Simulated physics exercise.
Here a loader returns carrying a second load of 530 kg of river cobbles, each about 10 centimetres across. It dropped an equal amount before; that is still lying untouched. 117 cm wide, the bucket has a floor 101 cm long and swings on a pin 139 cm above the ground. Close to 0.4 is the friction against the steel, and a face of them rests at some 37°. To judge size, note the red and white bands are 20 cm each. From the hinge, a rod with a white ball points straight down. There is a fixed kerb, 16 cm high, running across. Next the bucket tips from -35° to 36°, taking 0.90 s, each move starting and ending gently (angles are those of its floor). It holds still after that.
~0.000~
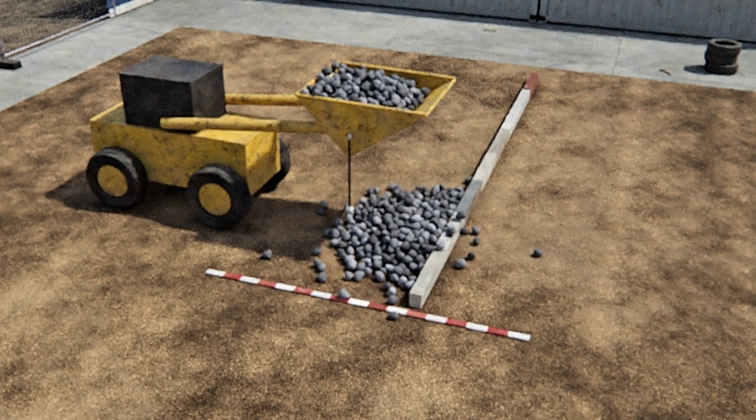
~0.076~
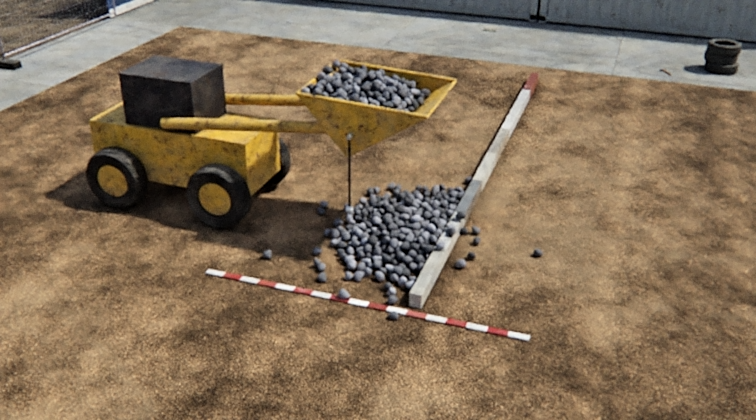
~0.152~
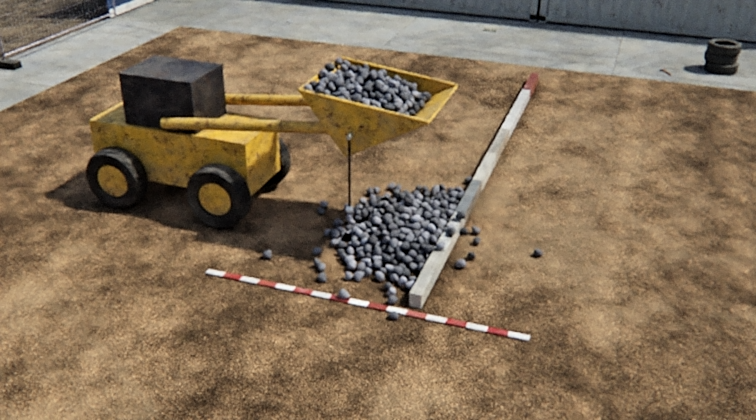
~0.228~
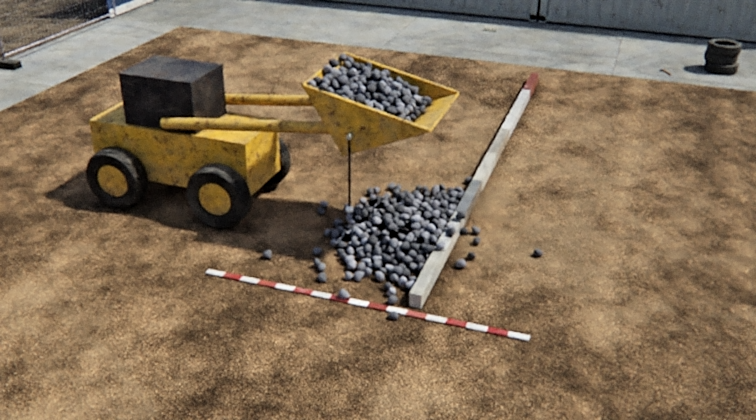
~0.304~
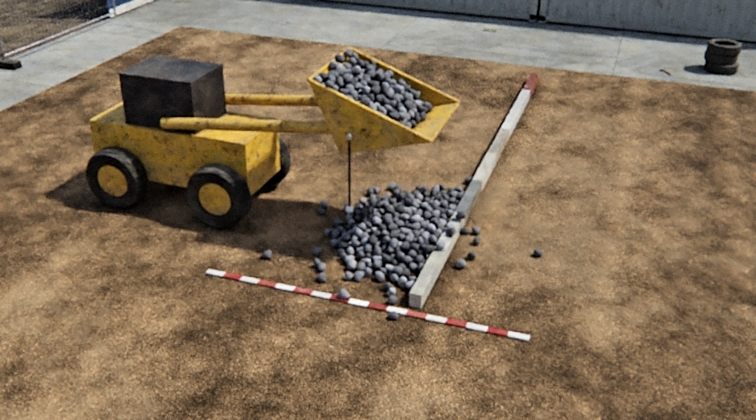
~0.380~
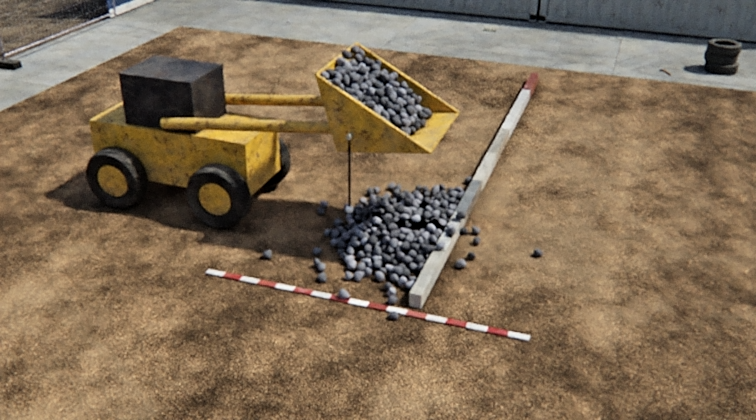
The yellow loader's raised bucket of grey stones tilts forward above a pile of stones.
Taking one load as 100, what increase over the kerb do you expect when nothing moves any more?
80 out of 100.
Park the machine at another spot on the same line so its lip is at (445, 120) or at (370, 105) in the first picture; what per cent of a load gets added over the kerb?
The first would add around 100 per cent, the second around 10 per cent.
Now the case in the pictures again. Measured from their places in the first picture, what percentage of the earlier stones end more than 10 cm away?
Near 0 per cent, I reckon.
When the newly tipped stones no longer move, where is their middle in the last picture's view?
Their middle is at about (486, 241).
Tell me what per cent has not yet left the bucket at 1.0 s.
80 %.
After 0.7 s the floor is at 25°; in per cent of one load, 100 in the bucket, 99 on this side of the kerb, 1 over the kerb; the foremost stones are at (475, 240).
After 1.0 s the floor is at 36°; in per cent of one load, 79 in the bucket, 120 on this side of the kerb, 1 over the kerb; the foremost stones are at (475, 240).
After 1.4 s the floor is at 36°; in per cent of one load, 27 in the bucket, 138 on this side of the kerb, 35 over the kerb; the foremost stones are at (518, 250).
After 4.2 s the floor is at 36°; in per cent of one load, 0 in the bucket, 119 on this side of the kerb, 81 over the kerb; the foremost stones are at (699, 266). Net gain over the kerb, 80.
